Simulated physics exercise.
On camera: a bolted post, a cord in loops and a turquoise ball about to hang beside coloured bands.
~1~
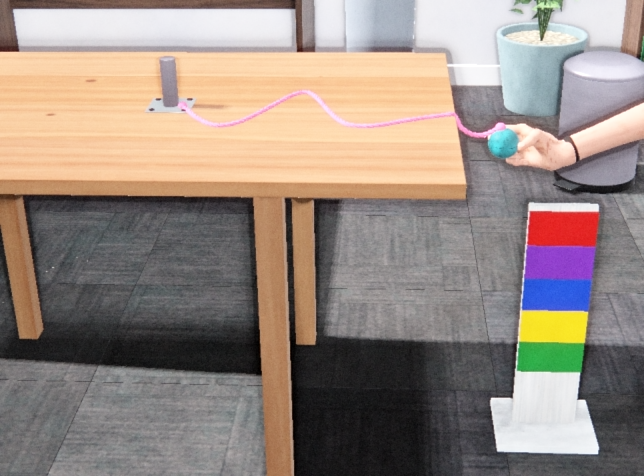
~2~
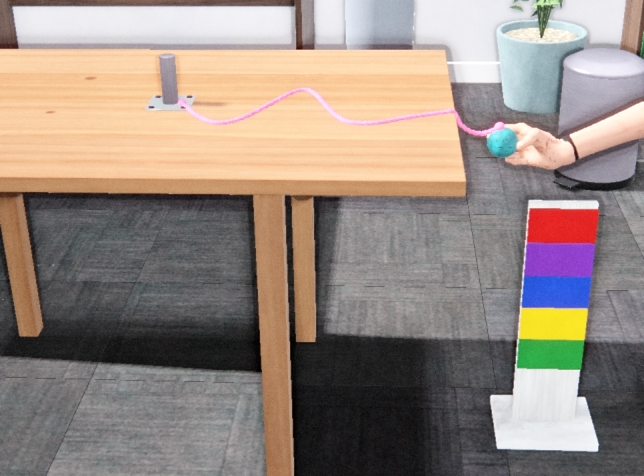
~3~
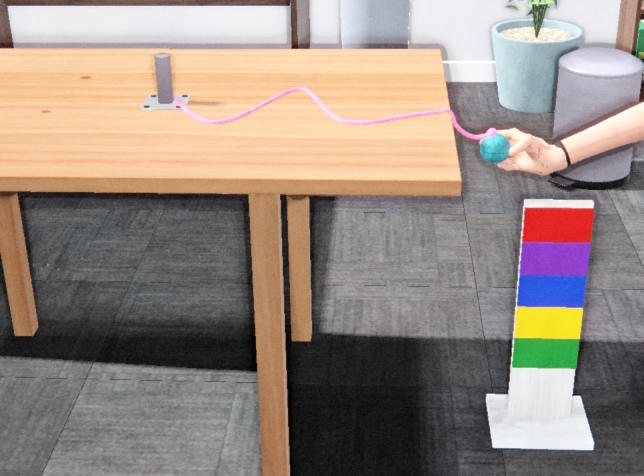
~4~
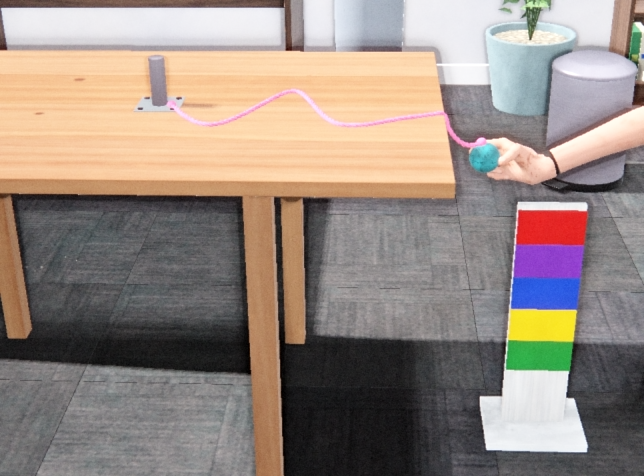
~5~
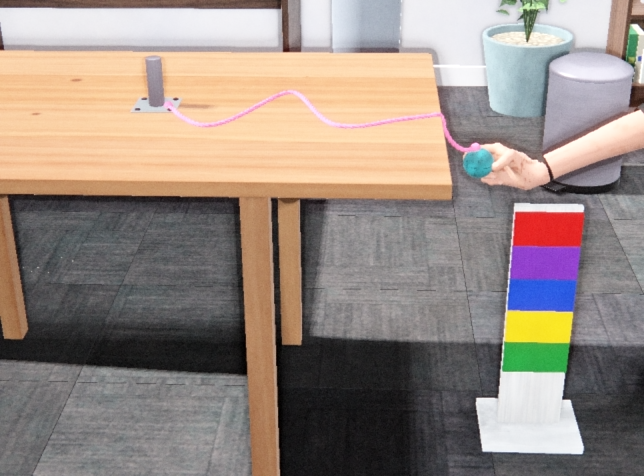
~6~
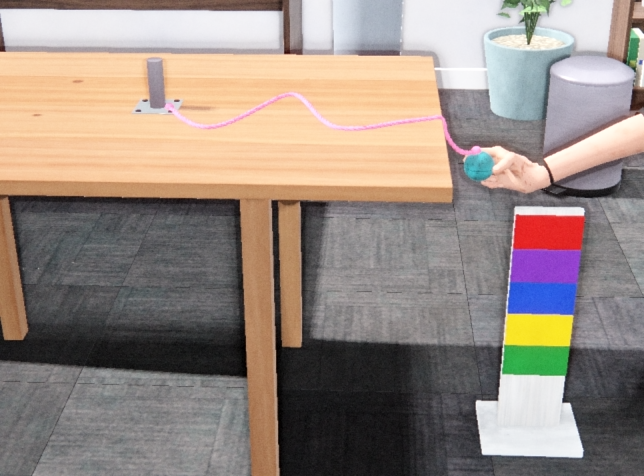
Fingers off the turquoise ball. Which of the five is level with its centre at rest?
Its centre hangs level with the yellow band.
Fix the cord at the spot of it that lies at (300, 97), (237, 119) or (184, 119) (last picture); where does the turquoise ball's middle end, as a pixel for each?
About (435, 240), (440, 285) and (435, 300).
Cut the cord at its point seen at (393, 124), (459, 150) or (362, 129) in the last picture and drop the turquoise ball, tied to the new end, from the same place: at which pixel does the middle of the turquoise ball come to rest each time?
Try by try, around (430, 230), (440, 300) and (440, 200).
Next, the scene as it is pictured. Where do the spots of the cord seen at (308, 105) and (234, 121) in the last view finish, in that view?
They go to (415, 114) and to (278, 110).
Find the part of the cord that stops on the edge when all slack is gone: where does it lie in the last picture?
It lies at about (315, 113).
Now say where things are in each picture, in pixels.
In the first frame, turquoise ball (504, 143); red (563, 230); purple (560, 264); blue (557, 296); yellow (553, 328); green (550, 358).
In the second frame, turquoise ball (503, 142); cord through (199, 117) (262, 109) (313, 93) (342, 119) (422, 116).
In the third frame, turquoise ball (495, 148).
In the fourth frame, turquoise ball (485, 158); cord through (188, 118) (251, 111) (303, 94) (331, 121) (411, 118).
In the fifth frame, turquoise ball (479, 163).
In the sixth frame, turquoise ball (479, 166); cord through (186, 121) (249, 114) (301, 98) (329, 125) (409, 122).
Soon after, ball near (462, 313); level with yellow.
Then, ball near (403, 319); level with yellow.
Further on, ball near (449, 323); level with yellow.
At rest, ball near (430, 323); level with yellow. Its middle rests at the yellow band.
